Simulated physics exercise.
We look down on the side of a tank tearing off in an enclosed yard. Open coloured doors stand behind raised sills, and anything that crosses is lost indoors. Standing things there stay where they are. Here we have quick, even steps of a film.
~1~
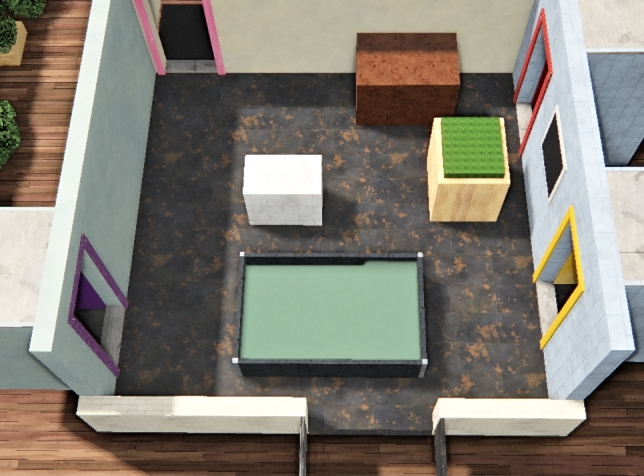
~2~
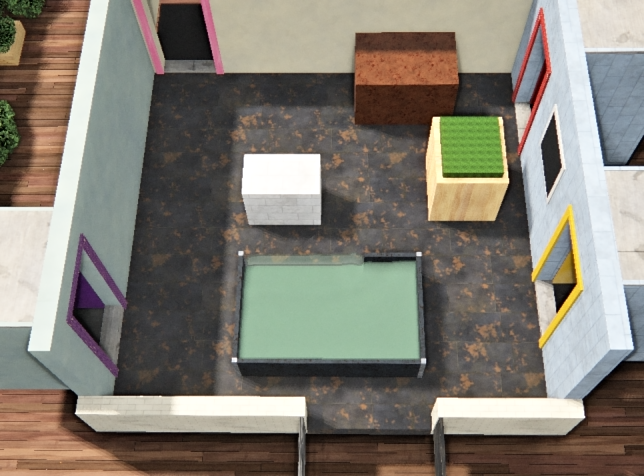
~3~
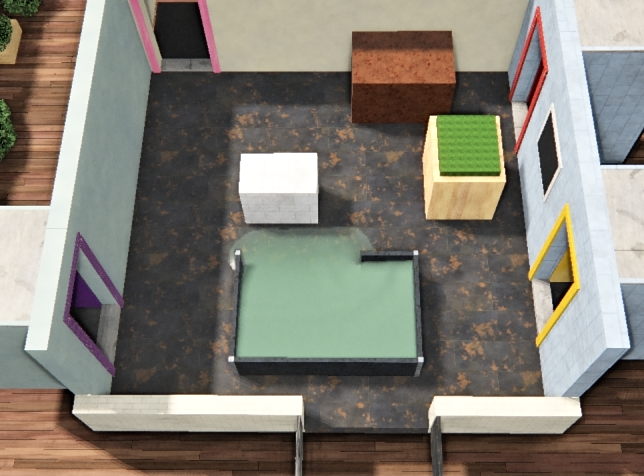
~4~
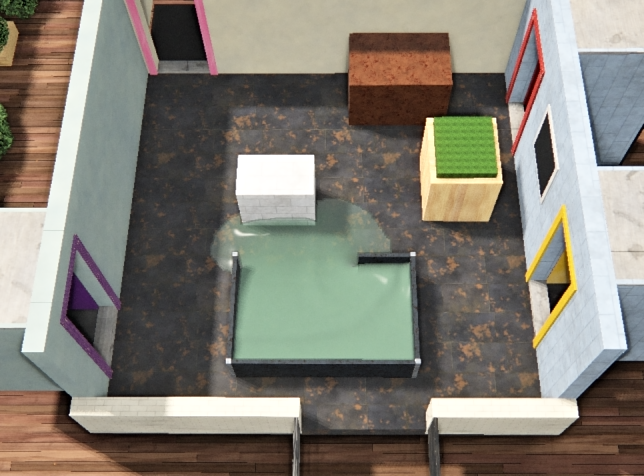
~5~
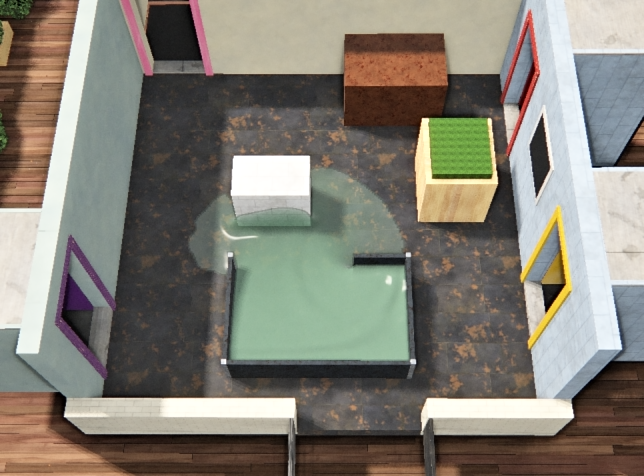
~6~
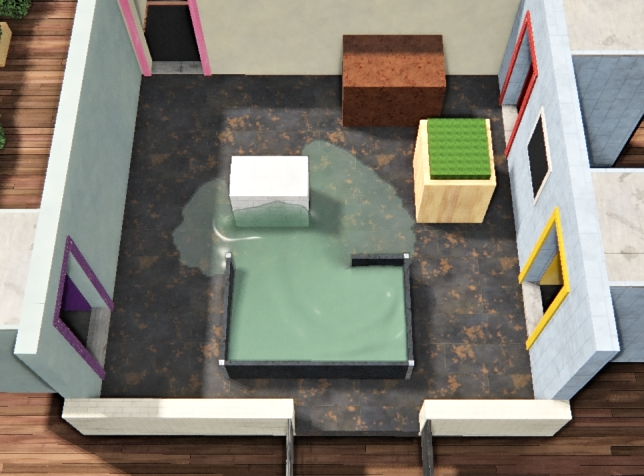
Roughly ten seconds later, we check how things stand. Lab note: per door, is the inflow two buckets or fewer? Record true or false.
Pink door false; red door false; purple door true; yellow door true.
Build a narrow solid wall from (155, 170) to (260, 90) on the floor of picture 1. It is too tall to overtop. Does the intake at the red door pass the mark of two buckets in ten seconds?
Note: Red exceeds.
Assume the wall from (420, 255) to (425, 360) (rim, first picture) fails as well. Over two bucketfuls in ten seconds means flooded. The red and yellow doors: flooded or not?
Looks like the red door tops the limit but the yellow door tops the limit.
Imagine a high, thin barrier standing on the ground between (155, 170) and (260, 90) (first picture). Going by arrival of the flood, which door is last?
Look to the door marked yellow.
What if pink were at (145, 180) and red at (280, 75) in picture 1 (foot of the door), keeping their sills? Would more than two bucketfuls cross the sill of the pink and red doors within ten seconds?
Result: Pink ends up above; red ends up above.
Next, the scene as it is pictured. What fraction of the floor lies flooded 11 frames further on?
About 45 per cent.
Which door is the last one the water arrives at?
I say the door marked yellow.
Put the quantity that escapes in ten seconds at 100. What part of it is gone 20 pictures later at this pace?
I get 20 percent.
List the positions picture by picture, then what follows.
Still water in the water tank at (330, 309), in the first frame.
Water pours out on the water tank's far side and has run to a hidden place, in the second frame.
The front is at (237, 250), out from the gap on the water tank's far side, in the third frame.
The front is at (361, 214), out from the gap on the water tank's far side, in the fourth frame.
Water pours out on the water tank's far side and has run to (333, 174), in the fifth frame.
The front is at (324, 146), out from the gap on the water tank's far side, in the sixth frame.
A moment on, water covers 30 % of the floor; the pink door not reached, the red door not reached, the purple door not reached, the yellow door not reached.
Next, water covers 45 % of the floor; the pink door not reached, the red door under two buckets in, the purple door wet at the sill, nothing in, the yellow door not reached.
Then, water covers 65 % of the floor; the pink door over two buckets in, the red door over two buckets in, the purple door wet at the sill, nothing in, the yellow door wet at the sill, nothing in.
Later, water covers 95 % of the floor; the pink door far over two buckets in, the red door far over two buckets in, the purple door wet at the sill, nothing in, the yellow door wet at the sill, nothing in.
In the end, water covers 100 % of the floor; the pink door far over two buckets in, the red door far over two buckets in, the purple door wet at the sill, nothing in, the yellow door wet at the sill, nothing in.
